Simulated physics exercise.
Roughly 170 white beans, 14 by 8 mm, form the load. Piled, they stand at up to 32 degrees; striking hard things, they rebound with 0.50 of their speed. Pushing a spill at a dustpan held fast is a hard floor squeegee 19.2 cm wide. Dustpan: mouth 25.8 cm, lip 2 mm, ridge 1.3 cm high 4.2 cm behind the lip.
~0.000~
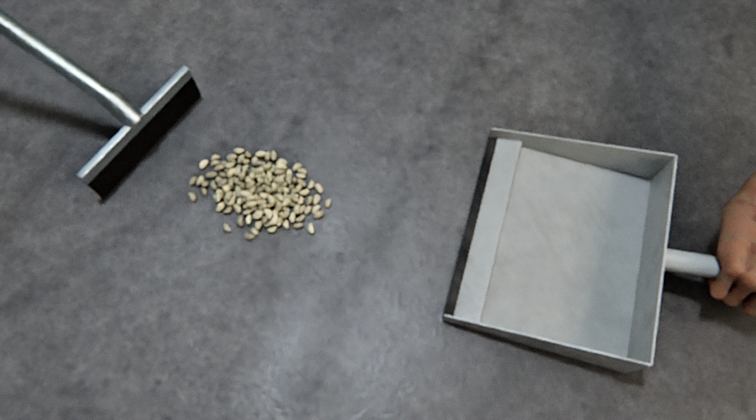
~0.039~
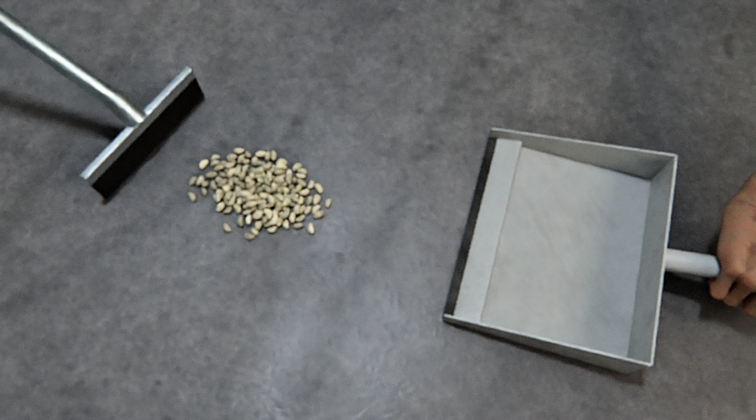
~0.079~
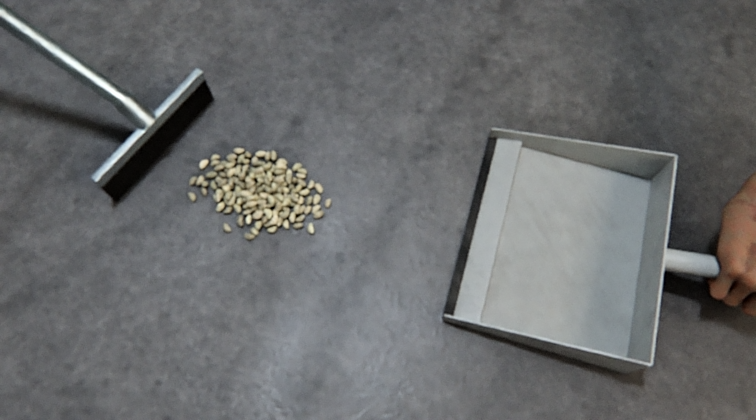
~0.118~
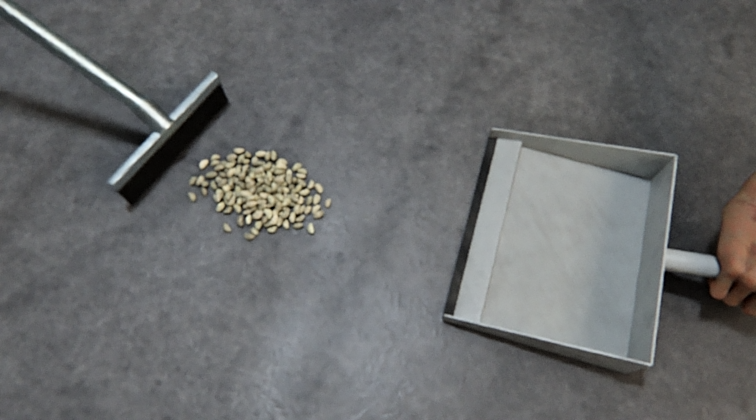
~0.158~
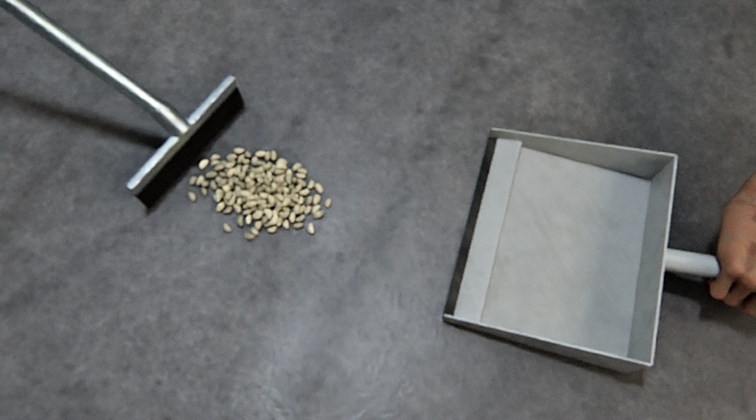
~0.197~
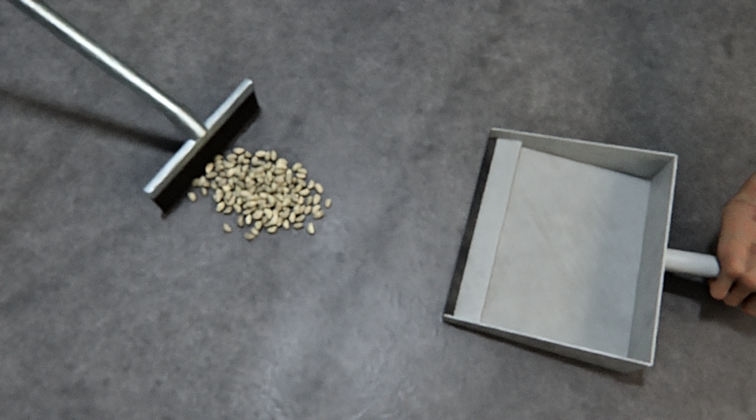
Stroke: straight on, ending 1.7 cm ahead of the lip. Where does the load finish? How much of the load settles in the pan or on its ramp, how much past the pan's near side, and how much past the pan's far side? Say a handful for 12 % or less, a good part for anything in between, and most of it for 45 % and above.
I would say pan: A handful; near side: A good part; far side: A handful.
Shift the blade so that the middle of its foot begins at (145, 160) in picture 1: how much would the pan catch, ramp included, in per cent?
Roughly 5 percent, ramp included.
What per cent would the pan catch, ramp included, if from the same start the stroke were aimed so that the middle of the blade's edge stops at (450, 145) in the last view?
That comes to near 0 percent.
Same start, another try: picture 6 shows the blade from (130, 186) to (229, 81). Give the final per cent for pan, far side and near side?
Per cent by place - pan 0, far side 0, near side 5.
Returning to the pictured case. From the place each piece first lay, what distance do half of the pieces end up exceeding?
It comes to some 24 cm.
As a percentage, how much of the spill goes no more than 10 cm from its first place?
About 10 %.
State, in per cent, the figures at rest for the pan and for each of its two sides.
The pan ends at 5 per cent, the near side at 15 per cent and the far side at 0 per cent.
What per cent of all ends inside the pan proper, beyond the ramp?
Around 0 percent.
After 0.45 s, middle of the blade 20 cm from the lip; 0 % over the lip, far side 0 %, near side 0 %.
After 0.62 s, middle of the blade 10 cm from the lip; 0 % over the lip, far side 0 %, near side 10 %.
After 0.91 s, middle of the blade 5 cm from the lip; 5 % over the lip, far side 0 %, near side 15 %.
In the end, at 1.9 s, pan 5 %, near side 15 %, far side 0 %, in front of the lip or behind the blade 80 %.
